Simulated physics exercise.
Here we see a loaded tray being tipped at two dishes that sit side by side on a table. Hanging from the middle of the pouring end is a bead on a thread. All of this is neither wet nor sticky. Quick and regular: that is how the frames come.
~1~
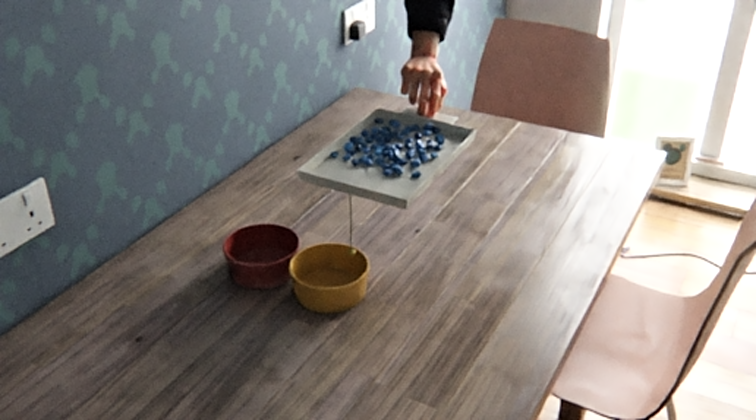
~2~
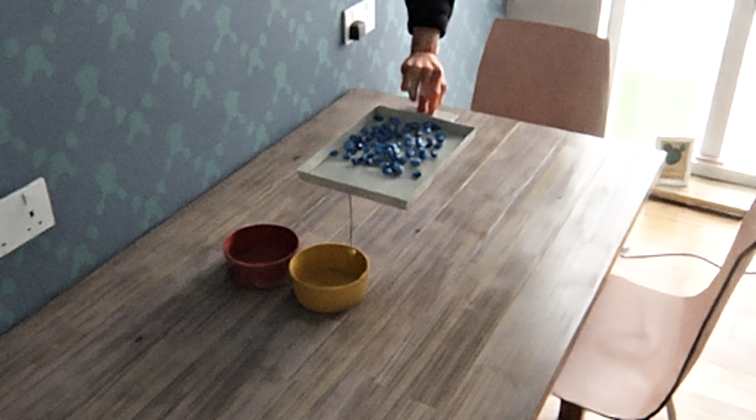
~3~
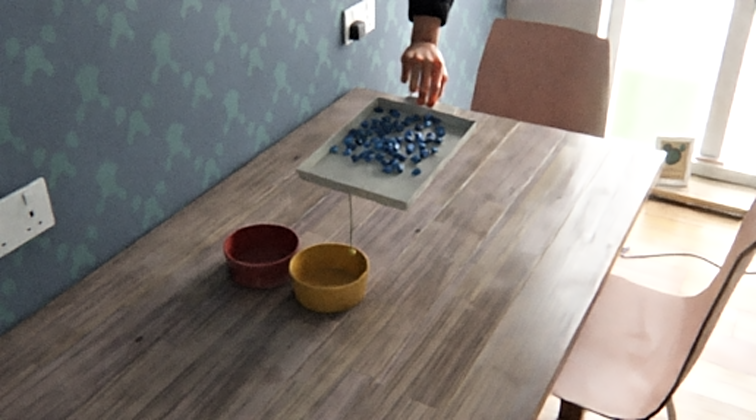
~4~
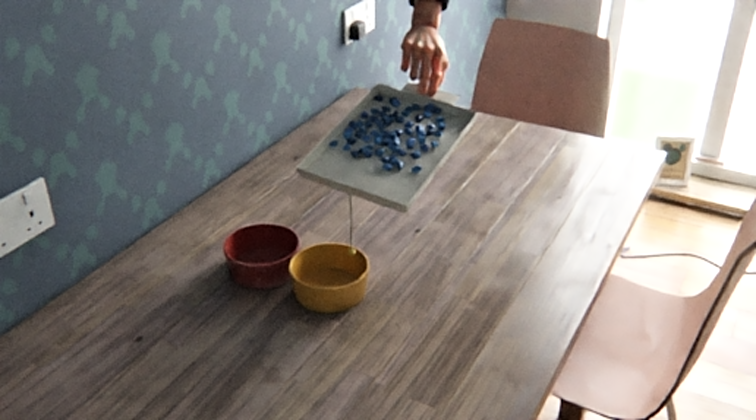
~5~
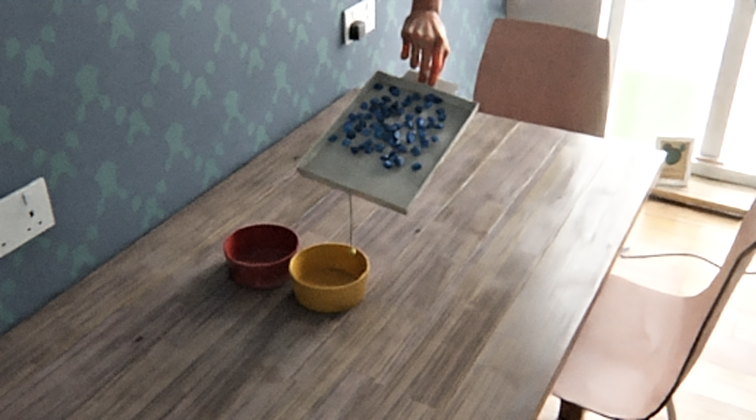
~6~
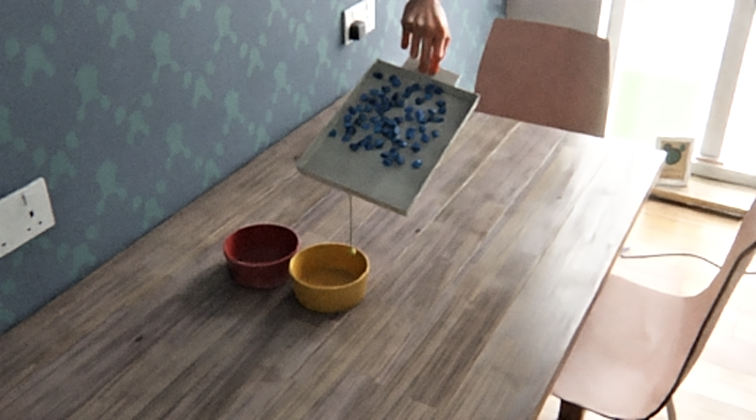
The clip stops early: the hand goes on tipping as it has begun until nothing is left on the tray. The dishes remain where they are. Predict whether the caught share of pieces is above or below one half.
Catch is a minority.
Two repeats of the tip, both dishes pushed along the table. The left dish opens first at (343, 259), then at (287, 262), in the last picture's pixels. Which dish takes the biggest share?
Result, first place: The righthand one; second place: The righthand one.
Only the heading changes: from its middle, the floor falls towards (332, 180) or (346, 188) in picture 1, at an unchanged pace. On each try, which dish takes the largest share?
The right-side dish first and The right-side dish second.
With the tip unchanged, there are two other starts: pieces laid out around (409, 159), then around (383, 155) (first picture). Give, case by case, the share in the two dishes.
Try 1: 0 %; try 2: 20 %.
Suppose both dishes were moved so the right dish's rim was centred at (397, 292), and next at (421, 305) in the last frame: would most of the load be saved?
For the two tries in order: Exceeding half, exceeding half.
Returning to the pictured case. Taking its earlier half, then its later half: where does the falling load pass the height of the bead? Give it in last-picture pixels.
Starting near (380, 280), moving on to near (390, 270).
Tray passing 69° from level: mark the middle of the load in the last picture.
Roughly (390, 205).
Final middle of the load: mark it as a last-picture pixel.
Close to (388, 316) in the last picture.
Soon after the last picture, tray tipped steeply; most on the tray; about a quarter in the air.
A little later, tray tipped past a quarter turn; about a quarter on the tray; a stray few in the right dish; about two thirds outside both; a small part in the air.
Later still, tray tipped past a quarter turn; a small part in the right dish; nearly all outside both.
At rest, tray tipped past a quarter turn; a small part in the right dish; none in the left dish; nearly all outside both.
